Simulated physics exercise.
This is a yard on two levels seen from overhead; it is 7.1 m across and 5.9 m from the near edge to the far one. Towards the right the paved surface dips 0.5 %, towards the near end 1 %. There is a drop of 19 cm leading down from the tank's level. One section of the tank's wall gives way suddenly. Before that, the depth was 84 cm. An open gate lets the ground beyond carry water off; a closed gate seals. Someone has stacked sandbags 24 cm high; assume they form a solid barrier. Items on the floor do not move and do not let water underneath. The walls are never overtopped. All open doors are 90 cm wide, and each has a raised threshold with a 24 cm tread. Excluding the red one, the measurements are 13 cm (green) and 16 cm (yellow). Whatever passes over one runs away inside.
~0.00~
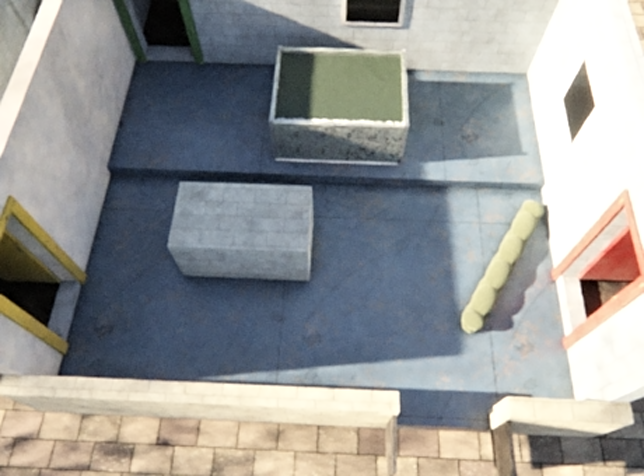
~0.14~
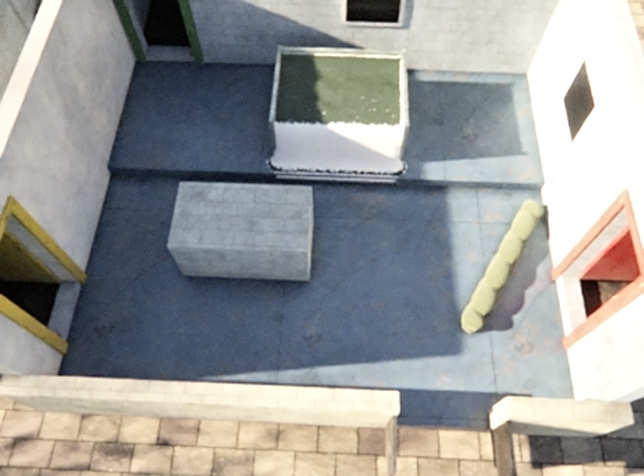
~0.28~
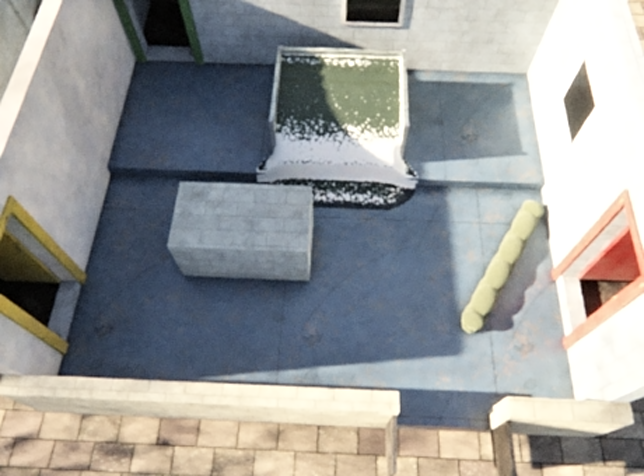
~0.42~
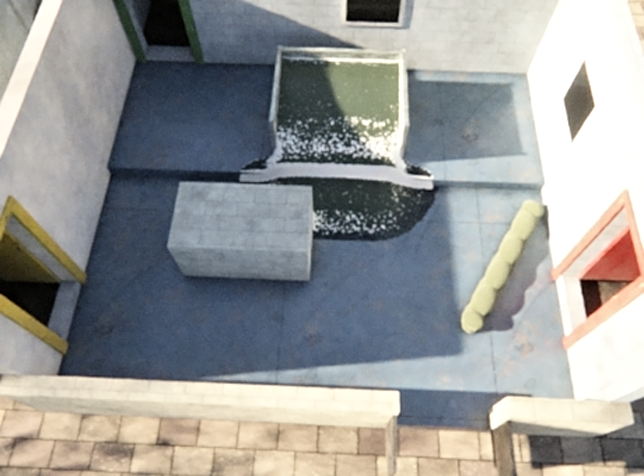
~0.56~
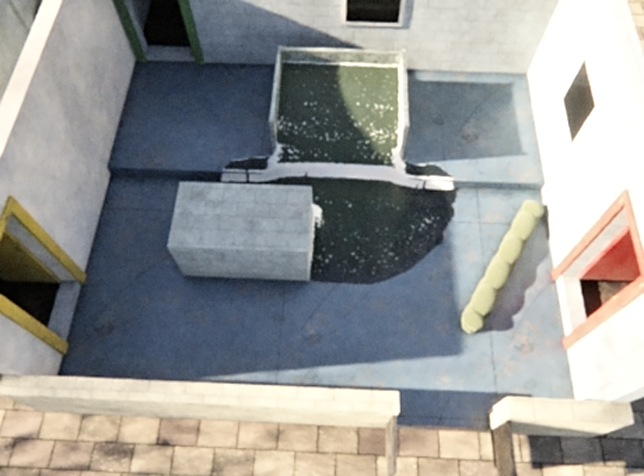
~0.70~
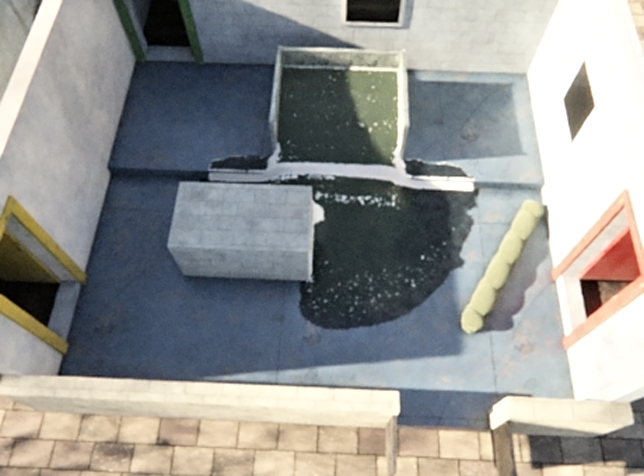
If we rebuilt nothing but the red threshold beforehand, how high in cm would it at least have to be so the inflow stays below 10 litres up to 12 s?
It would have to reach roughly 6 cm.
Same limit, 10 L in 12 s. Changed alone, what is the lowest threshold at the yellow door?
At the yellow door it takes roughly 11.0 centimetres.
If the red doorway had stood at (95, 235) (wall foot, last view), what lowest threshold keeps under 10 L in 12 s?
Minimum: Close to 17 cm.
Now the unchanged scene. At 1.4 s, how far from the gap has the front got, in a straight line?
The front sits around 4.4 m out.
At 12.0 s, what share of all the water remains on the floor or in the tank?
About 58 %.
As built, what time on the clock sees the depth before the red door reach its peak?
The level tops out around 12.0 s.
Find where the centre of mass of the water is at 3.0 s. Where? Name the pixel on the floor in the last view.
(302, 256), roughly.
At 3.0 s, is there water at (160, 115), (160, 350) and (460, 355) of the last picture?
Taking the spots one by one: Swamped, swamped, swamped.
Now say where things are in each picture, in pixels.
The first frame shows the tank at (340, 89) is whole and still, 84 cm deep; the red door at (590, 282) is dry.
In the second frame, water pours out at (338, 149) and has run 0.3 m, to a hidden place; about 6 cm deep outside, 84 cm at the back.
In the third frame, water pours out at (338, 149) and has run 0.7 m, to a hidden place; about 13 cm deep outside, 75 cm at the back.
In the fourth frame, the gap is at (338, 151), the front 1.3 m out at (315, 232); the back of the tank holds 72 cm.
In the fifth frame, water pours out at (338, 151) and has run 2.0 m, to (316, 275); about 12 cm deep outside, 66 cm at the back.
In the sixth frame, water pours out at (338, 152) and has run 2.7 m, to (322, 321); about 10 cm deep outside, 57 cm at the back; 1.7 m in a straight line remain to the red door at (590, 282).
After 1.4 s water covers 35 % of the floor, deepest (46 cm) near (304, 215); it has not reached the red door.
After 3.0 s water covers 55 % of the floor, deepest (32 cm) near (55, 389); it has not reached the red door.
After 12.0 s water covers 60 % of the floor, deepest (14 cm) near (550, 266); 11 cm at the red door, 0 litres in over its 20 cm threshold.
At the red door as built, the water arrived by 3.3 s and peaked near 11 cm at 12.0 s.
With a threshold of 5 cm, 15 litres would have come in within the 12 s; with 7 cm, 4 litres. So under 10 litres takes about 6 cm.
